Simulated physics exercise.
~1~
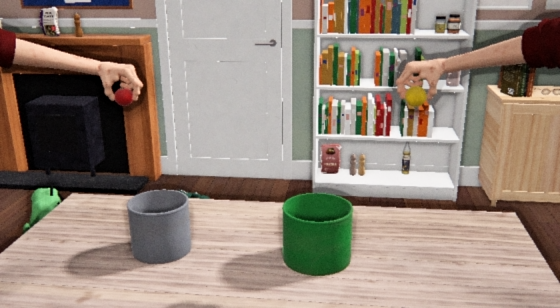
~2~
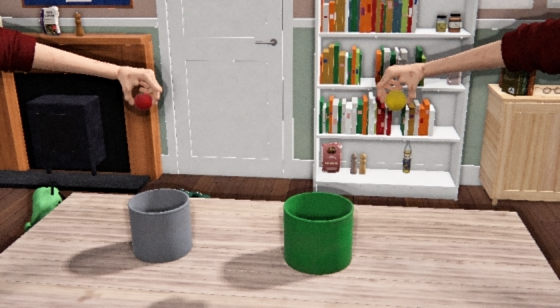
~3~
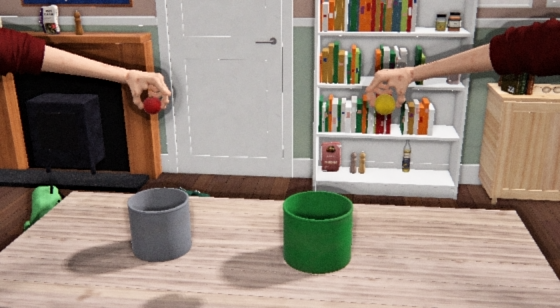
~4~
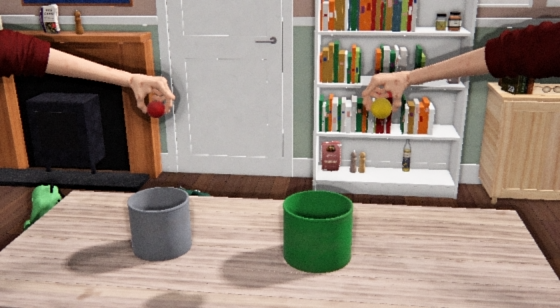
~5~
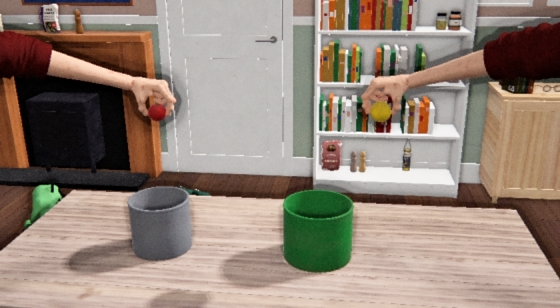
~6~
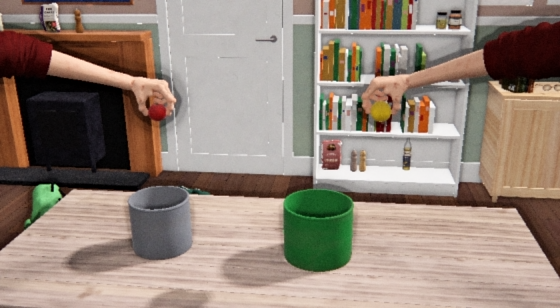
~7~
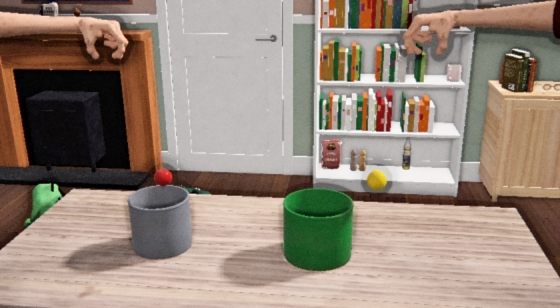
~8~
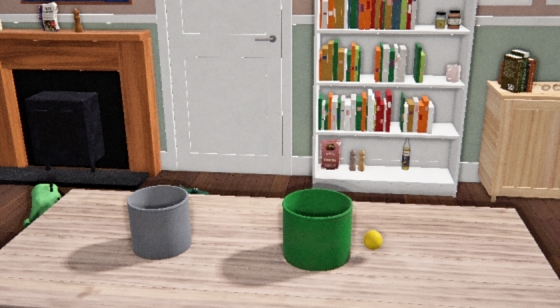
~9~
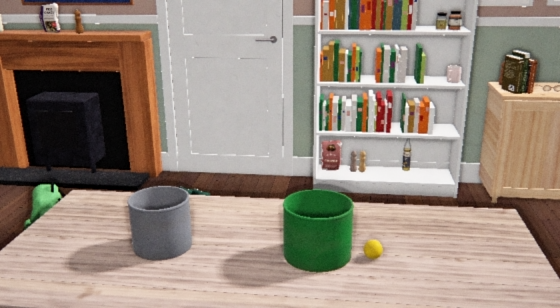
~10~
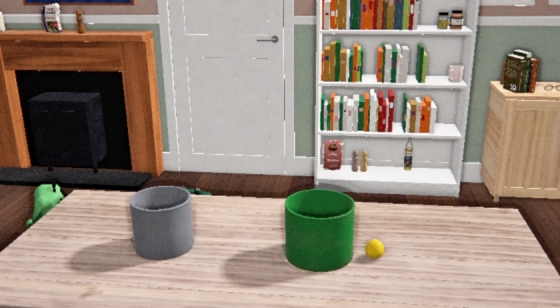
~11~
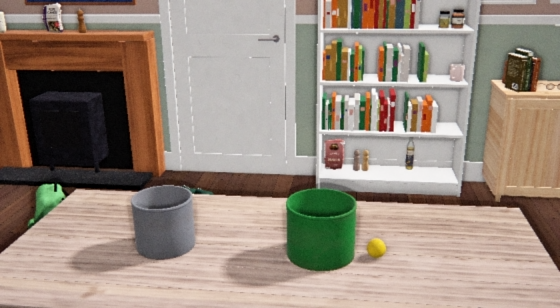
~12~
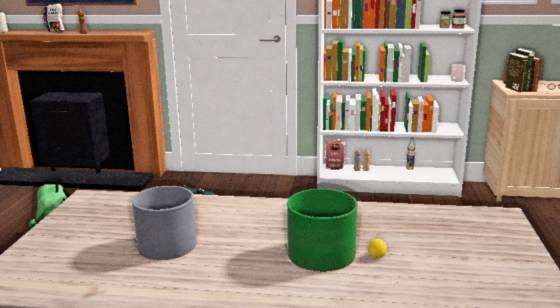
Living room table, two hands releasing a red tomato that drops into a grey bin and a lemon that lands beside a green bucket.
